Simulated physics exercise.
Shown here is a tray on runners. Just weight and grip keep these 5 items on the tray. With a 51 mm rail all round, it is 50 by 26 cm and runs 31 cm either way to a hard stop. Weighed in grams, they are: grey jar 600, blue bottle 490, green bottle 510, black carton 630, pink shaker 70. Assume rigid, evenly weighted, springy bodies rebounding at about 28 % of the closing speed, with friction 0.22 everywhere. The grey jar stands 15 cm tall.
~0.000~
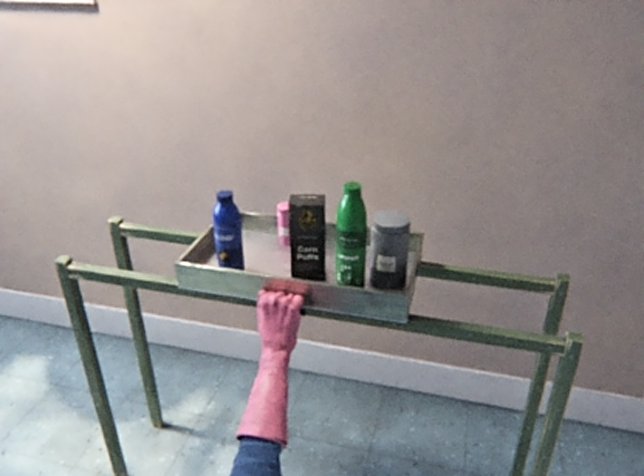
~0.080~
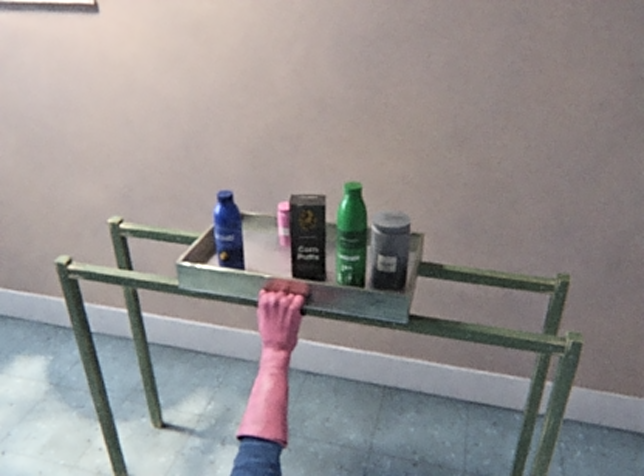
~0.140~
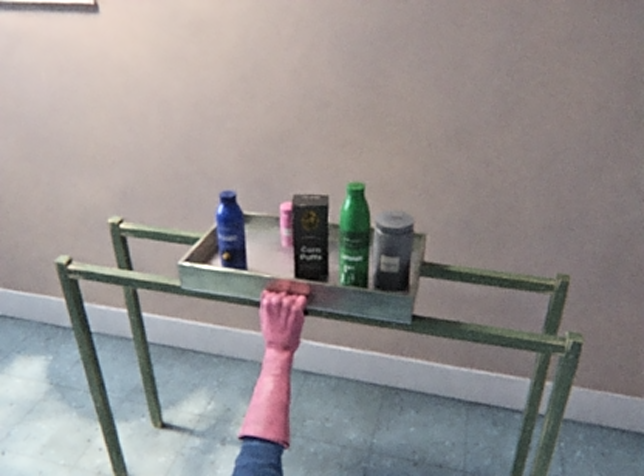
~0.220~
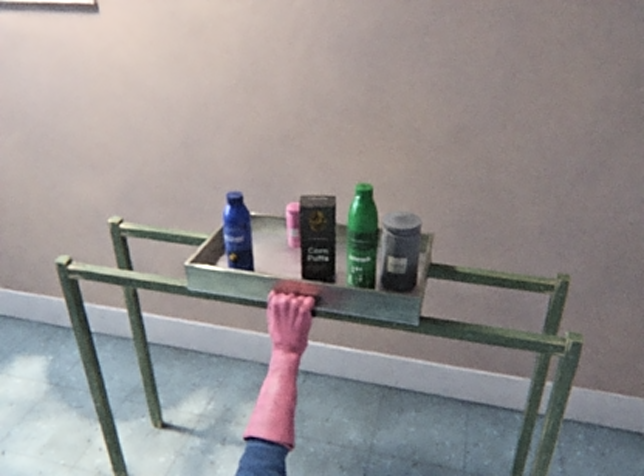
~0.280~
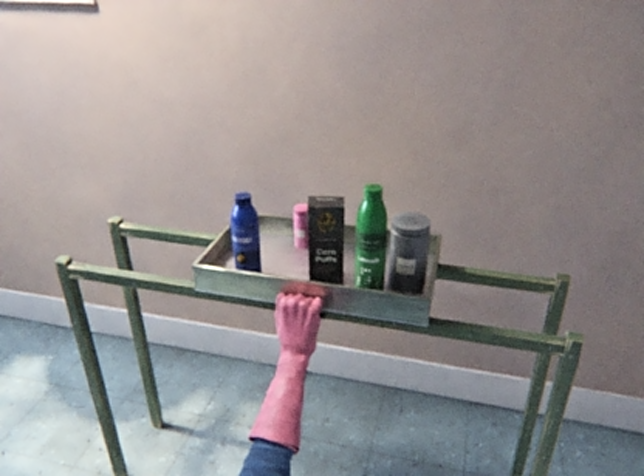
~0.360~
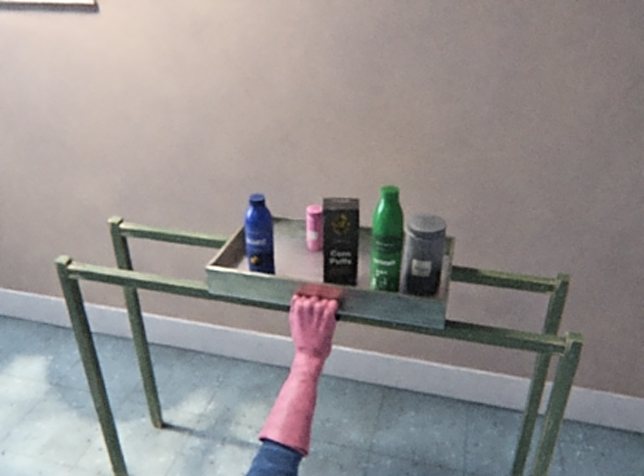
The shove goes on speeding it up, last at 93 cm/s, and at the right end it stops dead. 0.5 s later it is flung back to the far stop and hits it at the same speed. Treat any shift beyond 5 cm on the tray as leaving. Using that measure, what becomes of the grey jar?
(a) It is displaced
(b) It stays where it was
It is displaced (a).
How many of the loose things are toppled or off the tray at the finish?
It adds up to 1.
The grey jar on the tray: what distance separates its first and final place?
Start to finish, roughly 18 cm.
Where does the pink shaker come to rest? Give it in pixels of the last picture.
It finishes around (174, 211).
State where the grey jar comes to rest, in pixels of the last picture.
Roughly (188, 223).
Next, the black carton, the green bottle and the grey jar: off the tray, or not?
Final state - the black carton stays within bounds; the green bottle ends out of bounds; the grey jar stays within bounds.
After 0.86 s, tray moved 31 cm right; green bottle leaning 10°; blue bottle slid 12 cm; pink shaker slid 12 cm.
After 1.96 s, tray moved 11 cm right; green bottle now off the tray; pink shaker slid 19 cm; blue bottle slid 19 cm.
After 2.46 s, tray moved 25 cm left; pink shaker slid 19 cm; blue bottle slid 19 cm; black carton slid 11 cm.
After 2.66 s, tray moved 31 cm left; grey jar slid 9 cm near (221, 227); pink shaker slid 9 cm; blue bottle slid 9 cm.
At rest (3.3 s), off the tray, green bottle; not toppled but over 5 cm from the start, grey jar and black carton; the other 2 in place, give or take 5 cm. Seen from the same camera at the end, grey jar near (188, 223).
